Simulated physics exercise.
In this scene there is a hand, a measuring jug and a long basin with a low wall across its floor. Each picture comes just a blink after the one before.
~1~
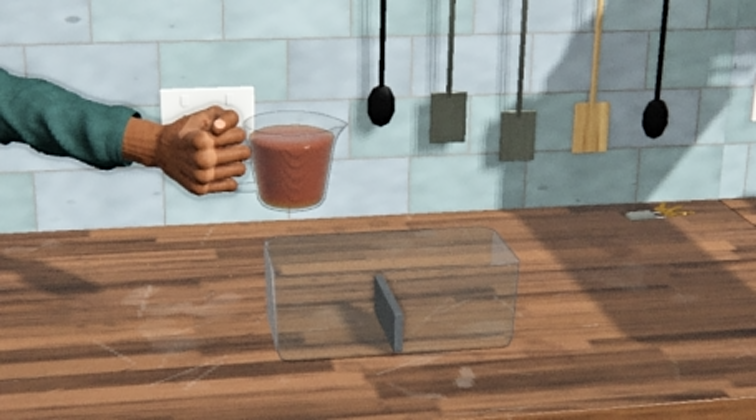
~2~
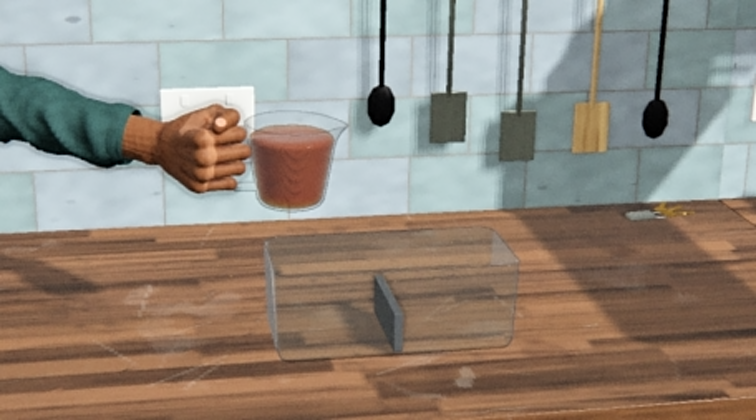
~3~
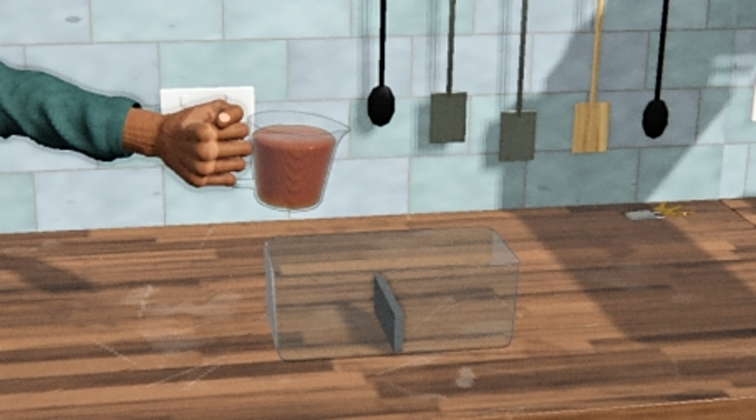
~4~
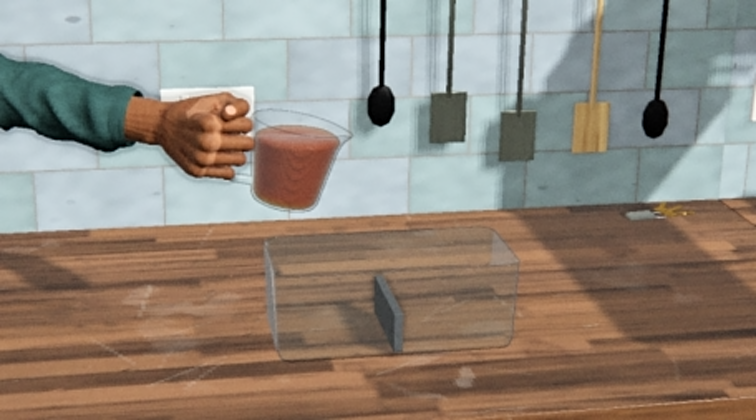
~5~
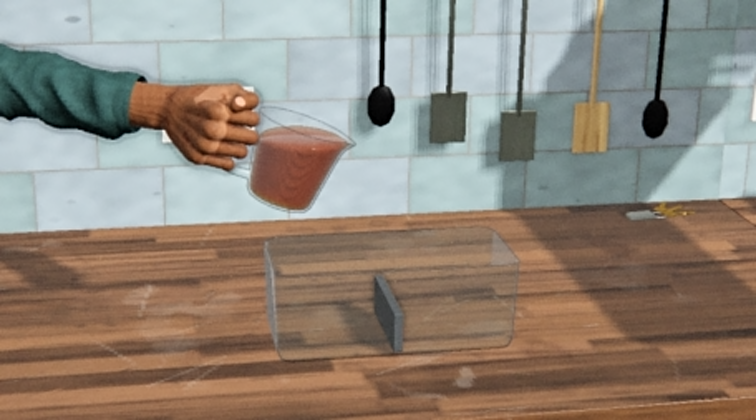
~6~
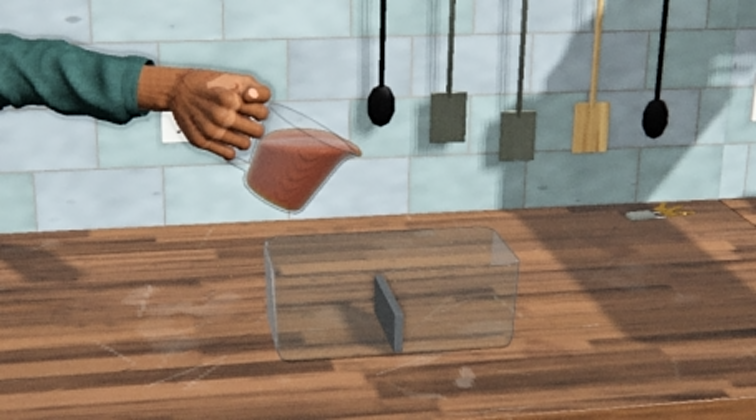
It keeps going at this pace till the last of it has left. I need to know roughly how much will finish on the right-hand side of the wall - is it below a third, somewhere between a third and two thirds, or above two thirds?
Expect between a third and two thirds of it there.
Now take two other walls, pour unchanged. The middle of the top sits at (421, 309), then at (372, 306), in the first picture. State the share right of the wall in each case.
About 10 and 85 per cent.
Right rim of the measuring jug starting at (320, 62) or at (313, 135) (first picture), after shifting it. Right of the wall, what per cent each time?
In order, some 25 and 5 percent.
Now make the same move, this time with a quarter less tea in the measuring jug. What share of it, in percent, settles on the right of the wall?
Roughly 25 in a hundred.
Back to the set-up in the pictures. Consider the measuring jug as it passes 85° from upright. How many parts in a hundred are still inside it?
My estimate is close to 50 percent remaining.
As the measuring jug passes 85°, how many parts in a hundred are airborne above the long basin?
Share: Approx. 25 %.
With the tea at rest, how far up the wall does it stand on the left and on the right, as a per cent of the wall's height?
Some 30 per cent left and 30 right.
A moment on, the measuring jug is tipped on its side and 49 per cent is still to pour, 3 is left of the wall and 23 right of it.
Next, the measuring jug is tipped right over and 8 per cent is still to pour, 37 is left of the wall and 46 right of it.
Then the measuring jug is tipped right over and 0 per cent is still to pour, 52 is left of the wall and 46 right of it.
Later the measuring jug is tipped right over and 0 per cent is still to pour, 53 is left of the wall and 47 right of it.
At rest 53 per cent lies left of the wall, 47 right of it and 1 outside.
